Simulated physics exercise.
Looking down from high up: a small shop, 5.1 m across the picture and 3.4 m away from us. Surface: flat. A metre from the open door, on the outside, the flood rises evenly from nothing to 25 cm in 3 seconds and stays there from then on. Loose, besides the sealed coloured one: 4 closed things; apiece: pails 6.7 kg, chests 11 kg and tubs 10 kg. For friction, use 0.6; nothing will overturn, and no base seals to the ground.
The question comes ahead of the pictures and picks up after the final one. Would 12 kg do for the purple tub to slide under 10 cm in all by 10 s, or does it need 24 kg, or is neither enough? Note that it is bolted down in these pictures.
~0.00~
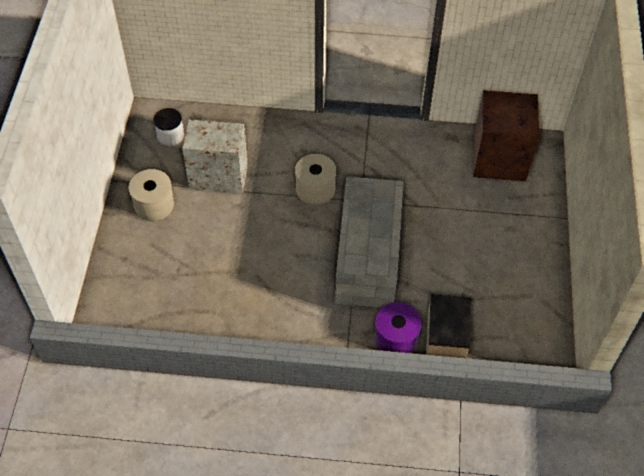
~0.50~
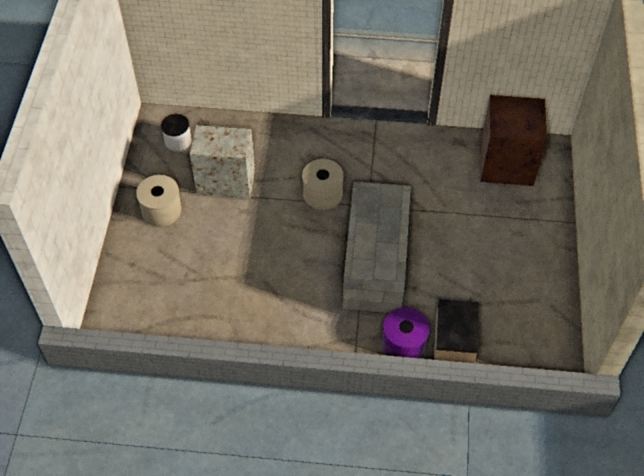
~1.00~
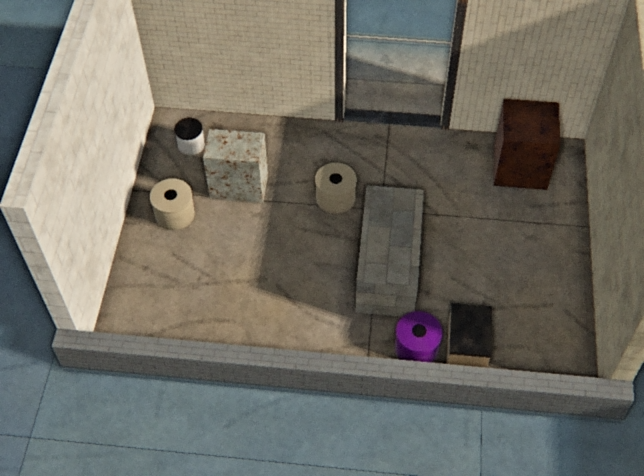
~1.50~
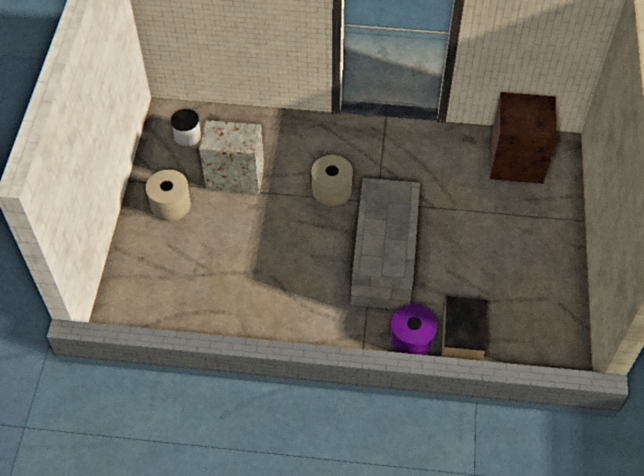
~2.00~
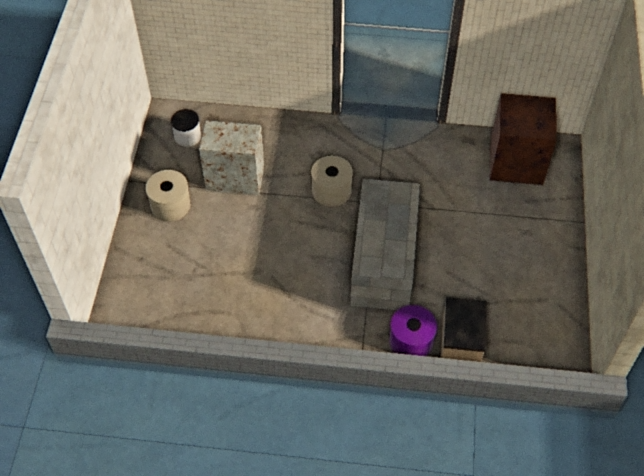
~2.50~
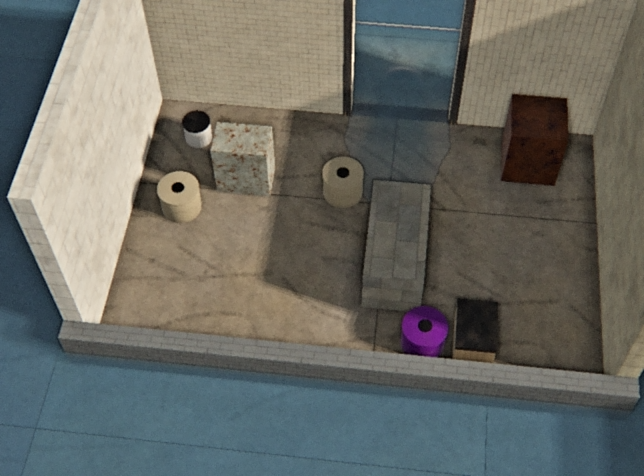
No, it needs 24 kg.
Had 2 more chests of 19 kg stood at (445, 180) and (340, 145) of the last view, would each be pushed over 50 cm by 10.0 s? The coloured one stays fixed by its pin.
Order as asked: Goes beyond / stays within.
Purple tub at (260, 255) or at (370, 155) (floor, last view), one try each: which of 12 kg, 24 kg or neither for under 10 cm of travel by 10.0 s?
First try, only the heavier option works; second try, both options fail.
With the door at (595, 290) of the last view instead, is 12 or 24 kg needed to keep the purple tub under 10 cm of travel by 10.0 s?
In that case neither load is enough.
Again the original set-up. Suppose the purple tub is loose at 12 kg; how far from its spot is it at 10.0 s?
Shift: About 60 cm.
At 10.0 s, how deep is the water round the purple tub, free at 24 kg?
10 cm, roughly.
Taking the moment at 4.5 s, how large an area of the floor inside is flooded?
Some 10.5 m2 of it.
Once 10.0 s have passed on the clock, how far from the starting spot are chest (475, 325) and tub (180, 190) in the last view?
100 cm and 60 cm respectively.
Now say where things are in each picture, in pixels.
In the first picture, the purple tub at (399, 322), on the bottom; water covers 0.0 m2; 0 of 5 have shifted.
In the second picture, the purple tub at (406, 327) rests on the ground; 0.0 m2 under water; 0 of 5 have shifted.
In the third picture, the purple tub at (419, 331), on the bottom; 0.0 m2 under water; 0 of 5 have shifted.
In the fourth picture, the purple tub at (414, 324), on the bottom; water covers 0.0 m2; 0 of 5 have shifted.
In the fifth picture, the purple tub at (414, 325) rests on the ground; water covers 0.4 m2; 0 of 5 have shifted.
In the sixth picture, the purple tub at (425, 326) rests on the ground; water covers 1.2 m2; 0 of 5 have shifted.
After 3.5 s the purple tub would be 0 cm from its start with 12 kg and 0 cm from its start with 24 kg; 0 cm of water round it then.
After 4.5 s the purple tub would be 0 cm from its start with 12 kg and 0 cm from its start with 24 kg; 1 cm of water round it then.
After 7.0 s the purple tub would be 20 cm from its start with 12 kg and 0 cm from its start with 24 kg; 8 cm of water round it then.
After 10.0 s the purple tub would be 62 cm from its start with 12 kg and 0 cm from its start with 24 kg; 10 cm of water round it then.
